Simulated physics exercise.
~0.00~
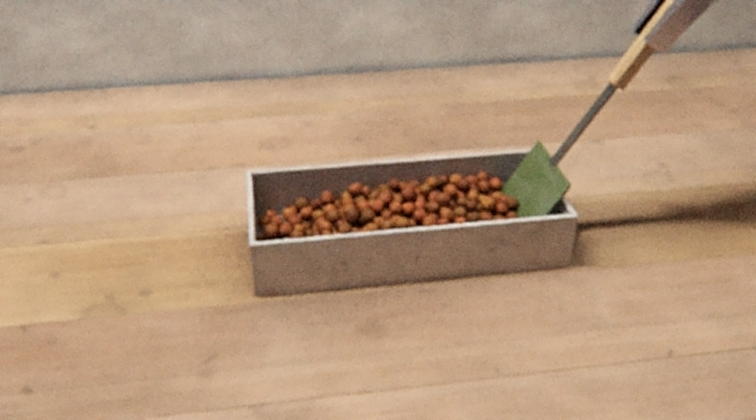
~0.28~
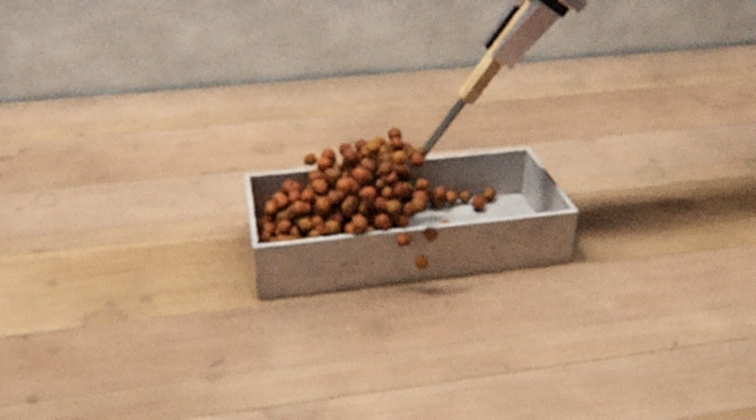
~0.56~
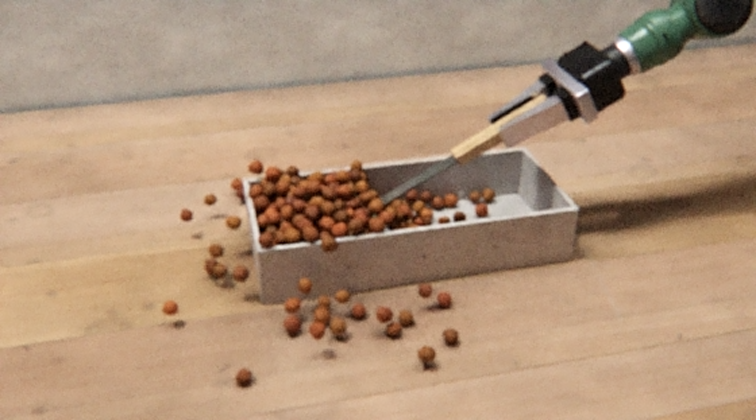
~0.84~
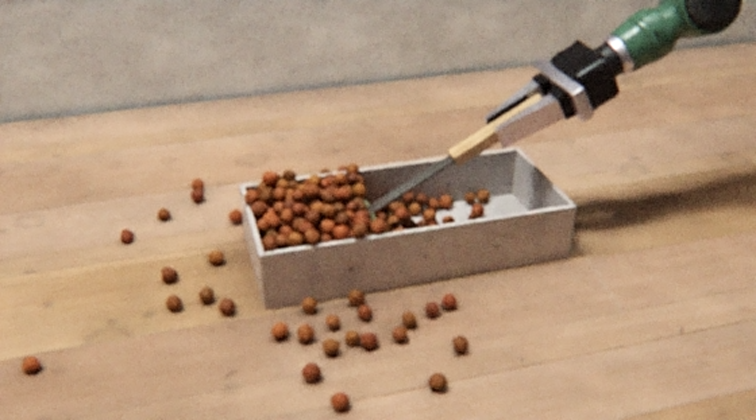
In the video, a robot arm pushes a spatula leftward through a tray of reddish-brown hazelnuts on a wooden table, heaping them at the left end and tilting the tool flatter as some spill over; most stay in the tray, with a small share scattered on the table.
